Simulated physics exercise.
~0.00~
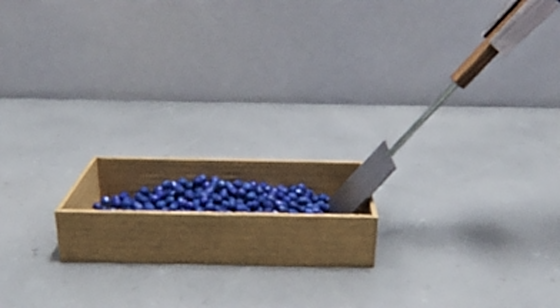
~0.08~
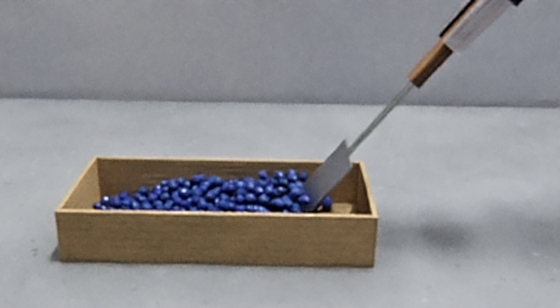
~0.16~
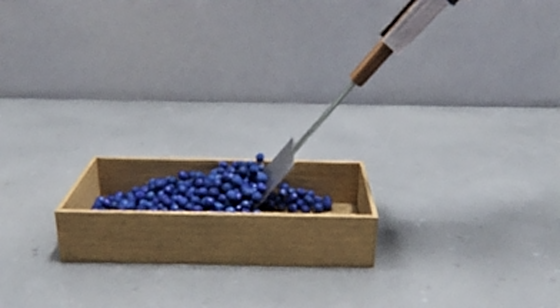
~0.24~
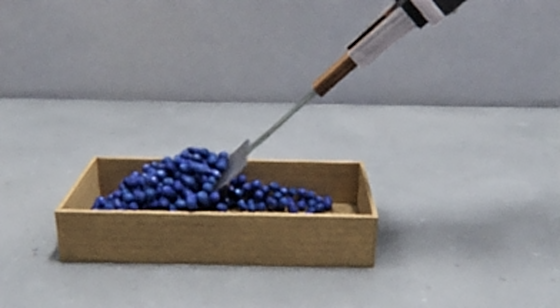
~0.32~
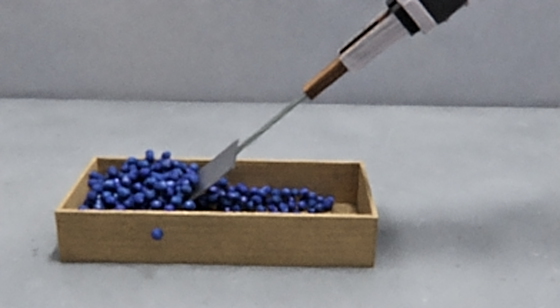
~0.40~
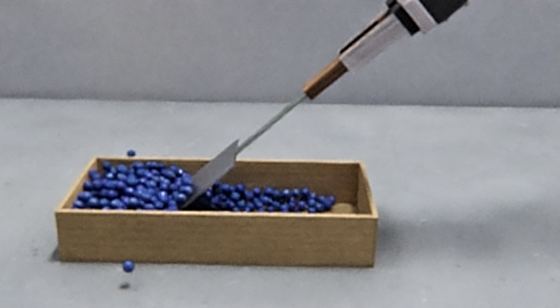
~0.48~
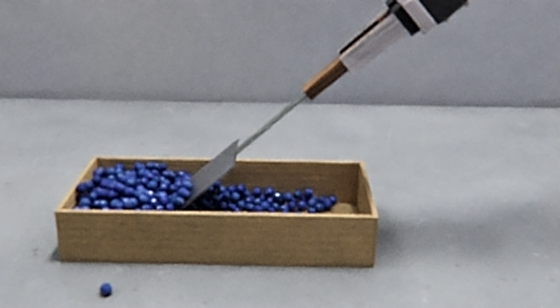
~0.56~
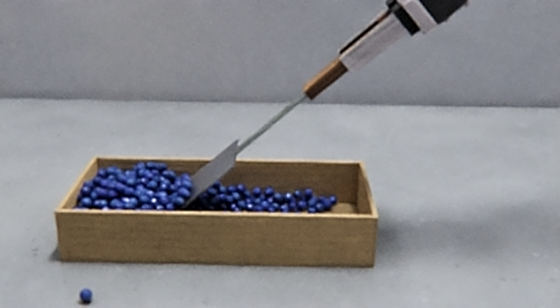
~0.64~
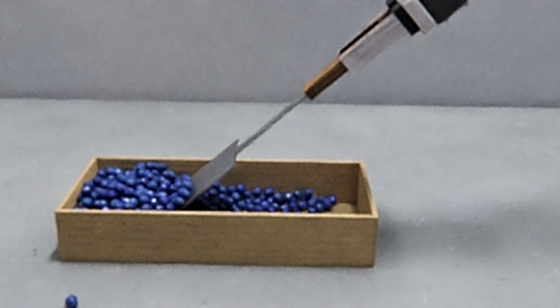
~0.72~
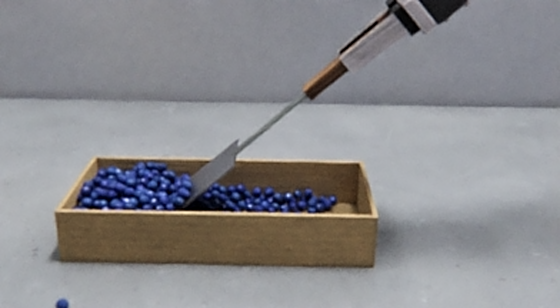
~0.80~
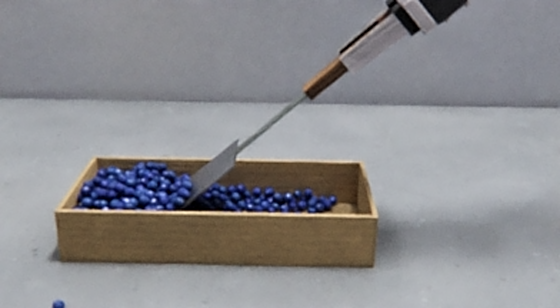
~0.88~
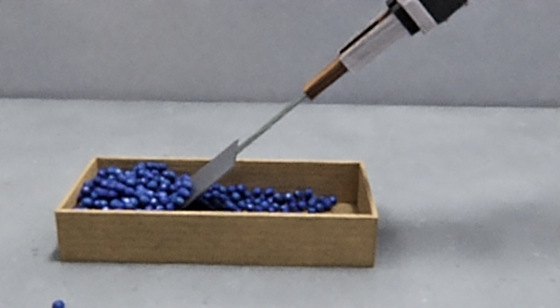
The clip opens on a shallow wooden-looking rectangular tray holding a low heap of small blue beads, with an arm lowering a flat turner in at its right end. The arm sweeps the blade left through the beads, piling them into a rising mound ahead of it. Past the middle, the turner stops, and the mound spills toward the left end while a few beads hop over the sides. One bead drops in front and rolls toward the lower left, slowing to rest. The turner stays still against the heap, with nearly all the beads still inside.
